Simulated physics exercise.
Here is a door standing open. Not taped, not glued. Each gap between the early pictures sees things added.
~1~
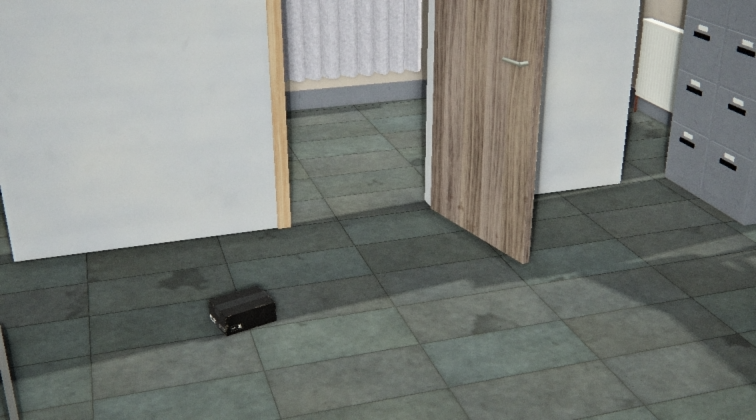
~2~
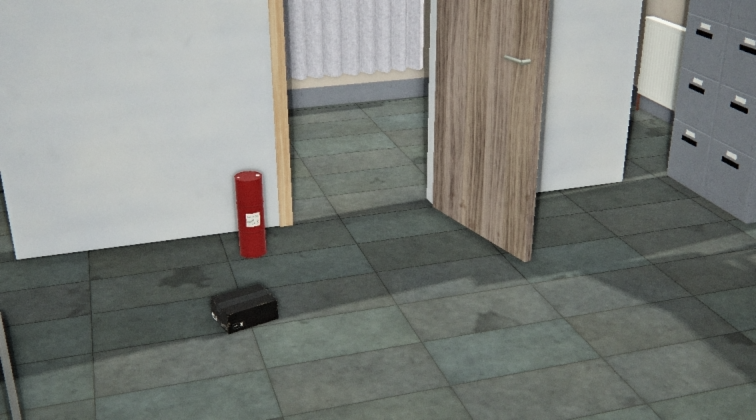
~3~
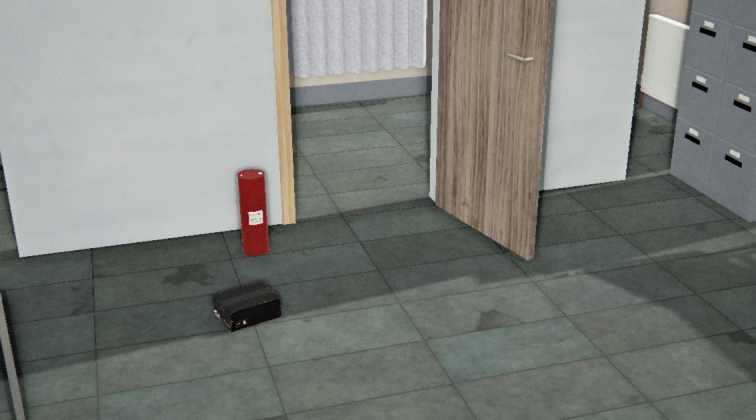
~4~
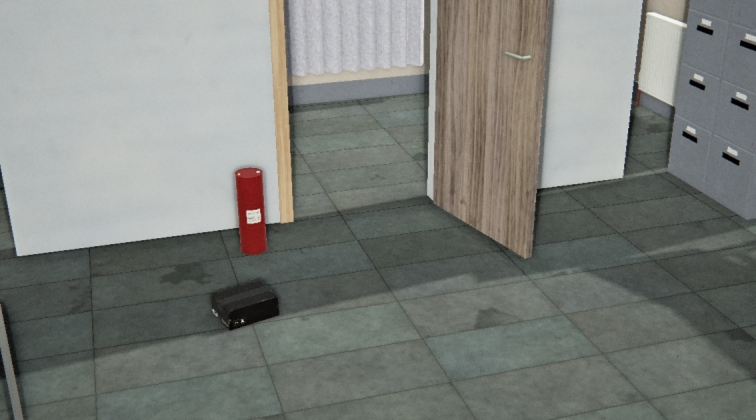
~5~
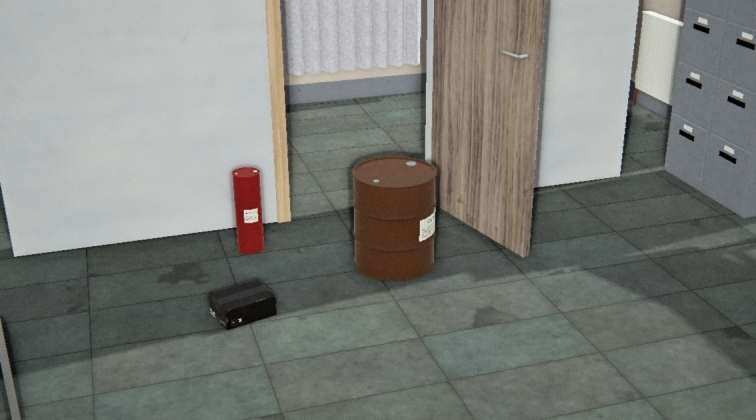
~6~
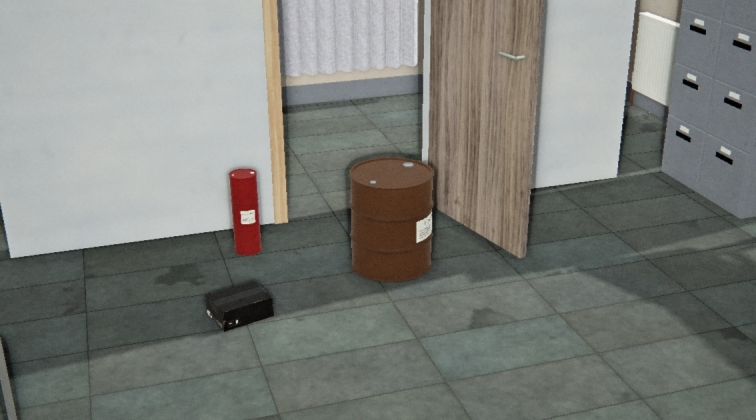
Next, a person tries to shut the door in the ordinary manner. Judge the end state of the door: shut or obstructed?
Chances are the door will be thwarted.
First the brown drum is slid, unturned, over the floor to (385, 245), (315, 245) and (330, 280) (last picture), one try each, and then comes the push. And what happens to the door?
First try: It gets caught partway; second try: It gets caught partway; third try: It swings home.
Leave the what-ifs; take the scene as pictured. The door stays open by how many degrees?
Angle: About 70°.
Then, 0.50 s later than the last frame, door at 97°.
Then, 0.90 s later than the last frame, door at 83°.
Then, 1.10 s later than the last frame, door at 74°.
When it is over, door at 71°; all 3 as before. End places, in pixels of the last picture, brown drum near (389, 219).
